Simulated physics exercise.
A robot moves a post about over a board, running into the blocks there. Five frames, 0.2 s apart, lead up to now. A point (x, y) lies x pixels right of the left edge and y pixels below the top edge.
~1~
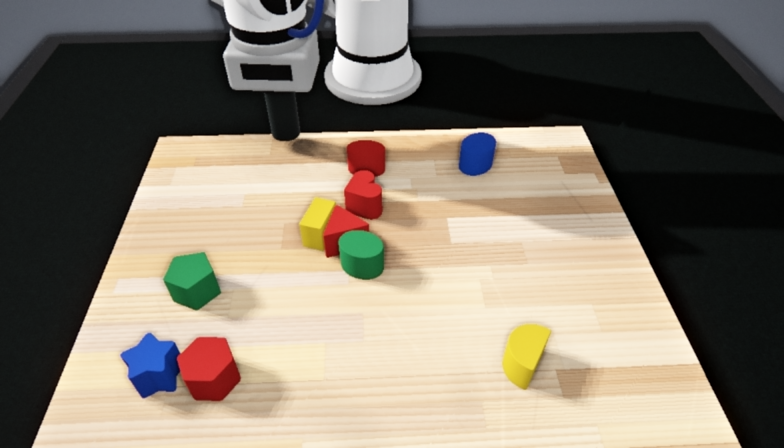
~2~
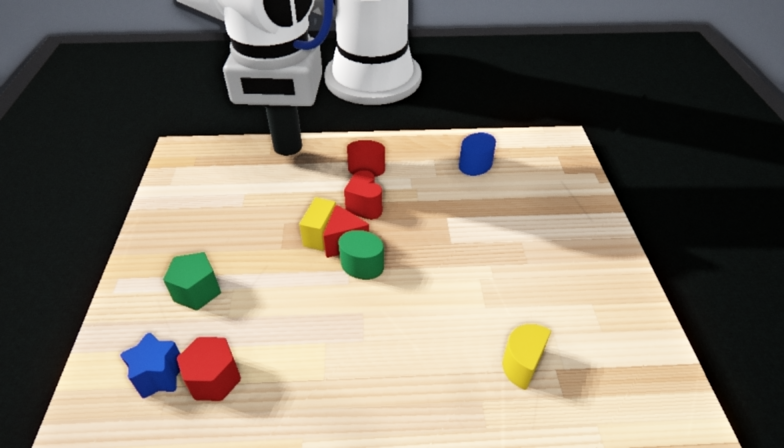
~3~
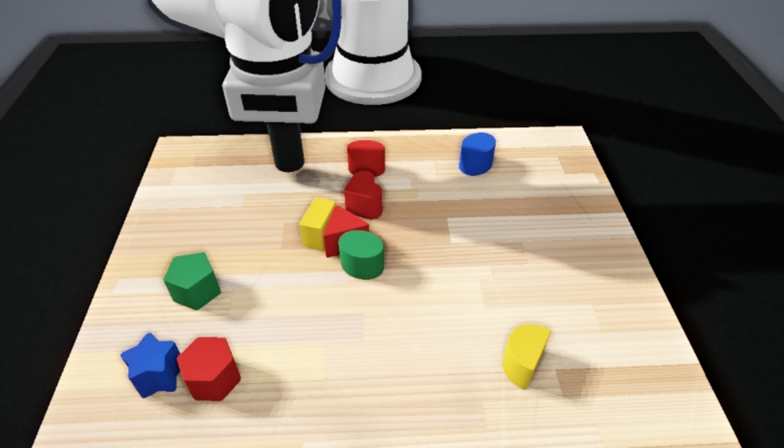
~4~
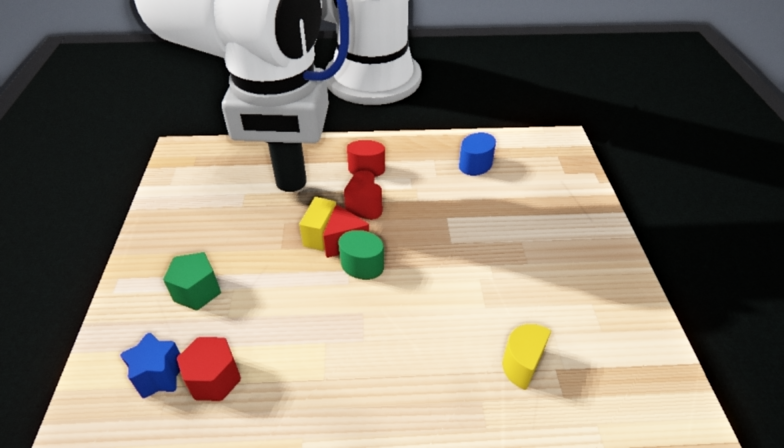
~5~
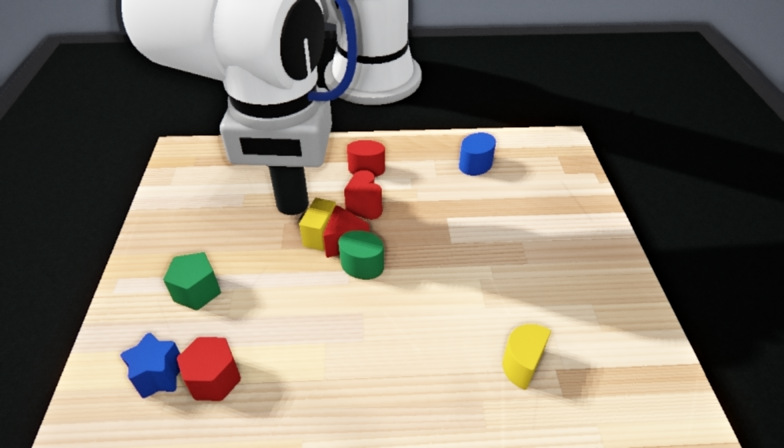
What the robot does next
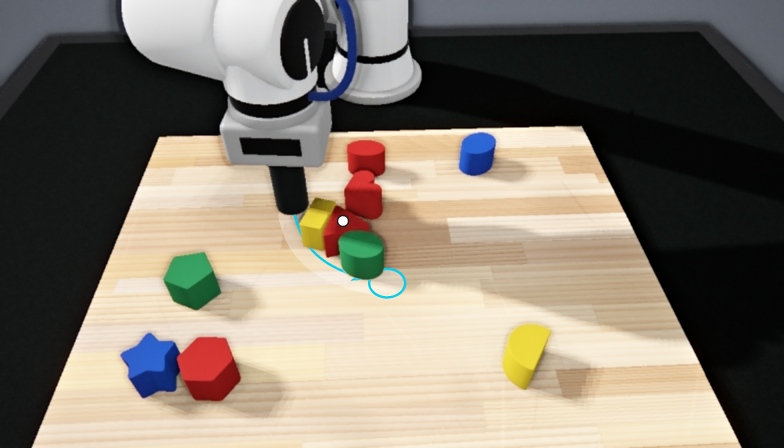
To begin with, a white robot arm holds a dark post at the back edge of a wooden board scattered with red, yellow, green and blue blocks. The post then moves steadily toward the viewer, left of the red heart block, ending close beside the yellow block, while every block stays still.
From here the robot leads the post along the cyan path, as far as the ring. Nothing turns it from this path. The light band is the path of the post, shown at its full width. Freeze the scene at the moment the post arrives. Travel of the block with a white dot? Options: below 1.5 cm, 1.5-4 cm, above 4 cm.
The block shifts more than 4 cm.
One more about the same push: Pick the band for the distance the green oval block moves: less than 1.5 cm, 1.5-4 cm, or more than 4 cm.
It shifts over 4 cm.
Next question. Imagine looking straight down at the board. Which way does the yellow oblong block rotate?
The block turns counter-clockwise.
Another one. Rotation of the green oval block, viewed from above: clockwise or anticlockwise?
The answer is clockwise.
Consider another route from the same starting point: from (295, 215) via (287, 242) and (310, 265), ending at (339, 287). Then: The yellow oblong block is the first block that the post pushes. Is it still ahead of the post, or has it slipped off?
Gone from the front.
Path on the board, from (295, 215) via (308, 245) and (340, 270), ending at (387, 283); the dot is on the red triangular piece.
What follows on the original path. One third of the way, post at (307, 236); yellow oblong block at (334, 227), turned 20° anticlockwise; red triangular piece at (360, 223), turned 15° anticlockwise; green oval block at (369, 250).
Two thirds of the way, post at (340, 260); yellow oblong block at (369, 241), turned 50° anticlockwise; red triangular piece at (386, 224), turned 45° anticlockwise; green oval block at (408, 262), turned 40° clockwise.
At the end, post at (387, 273); yellow oblong block at (396, 238), turned 75° anticlockwise; red triangular piece at (401, 218), turned 70° anticlockwise; green oval block at (424, 264), turned 80° clockwise; red heart block in place.
